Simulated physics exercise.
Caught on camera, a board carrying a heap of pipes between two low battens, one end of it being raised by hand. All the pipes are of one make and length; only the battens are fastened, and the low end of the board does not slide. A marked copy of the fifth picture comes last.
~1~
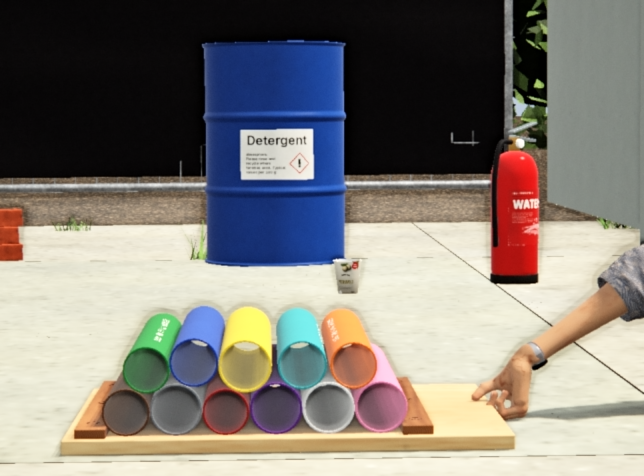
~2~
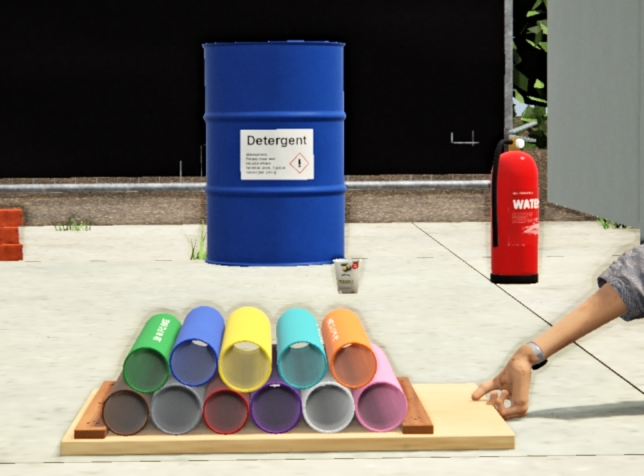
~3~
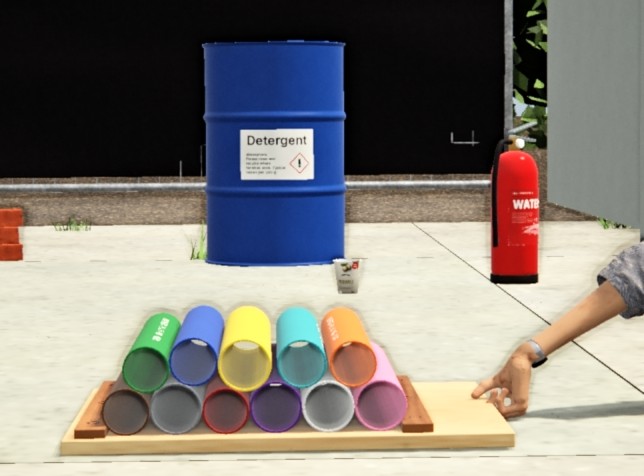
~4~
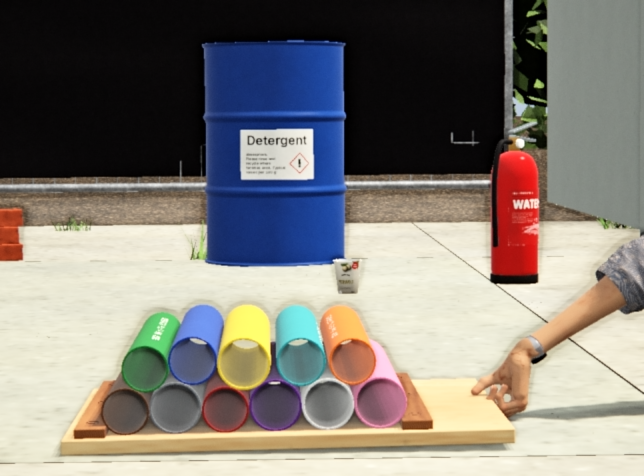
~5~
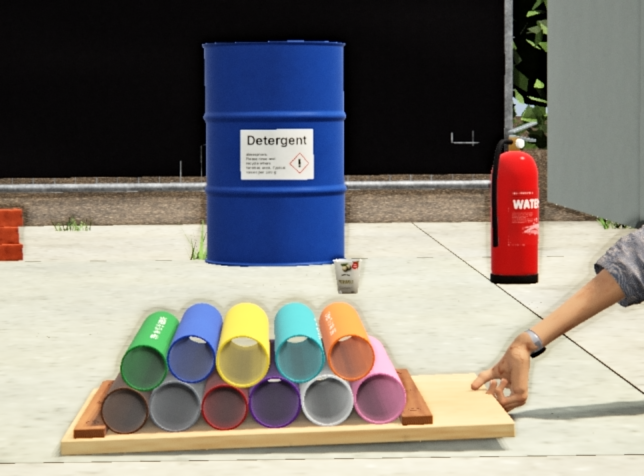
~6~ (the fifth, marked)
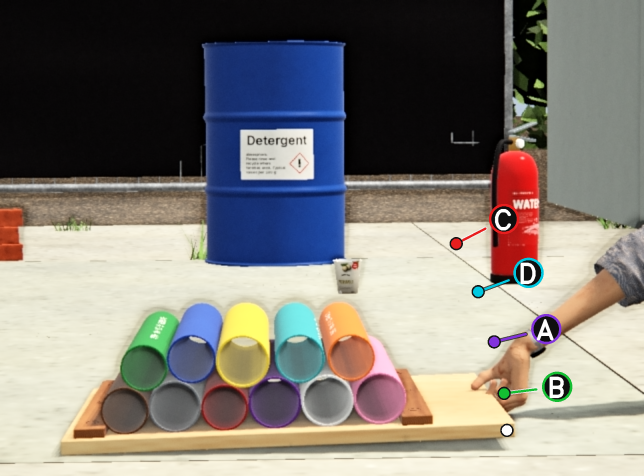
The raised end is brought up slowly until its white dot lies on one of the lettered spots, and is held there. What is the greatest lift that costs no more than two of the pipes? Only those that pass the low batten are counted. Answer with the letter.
At most to D.
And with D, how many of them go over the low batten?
The count is none.
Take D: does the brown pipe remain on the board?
Yes, with D.
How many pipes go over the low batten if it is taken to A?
With A, none.
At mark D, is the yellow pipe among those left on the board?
Yes, with D.
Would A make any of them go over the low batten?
No.
On the marked copy, A at (494, 342); B at (504, 393); C at (456, 243); D at (478, 291); the white dot at (507, 431).
Taking D. A third of the way, board at 14°.
Two thirds of the way, board at 20°.
When it is over, board at 20°, none over the low batten.
As for the rest, A none over the low batten; B none over the low batten; C eleven over the low batten.
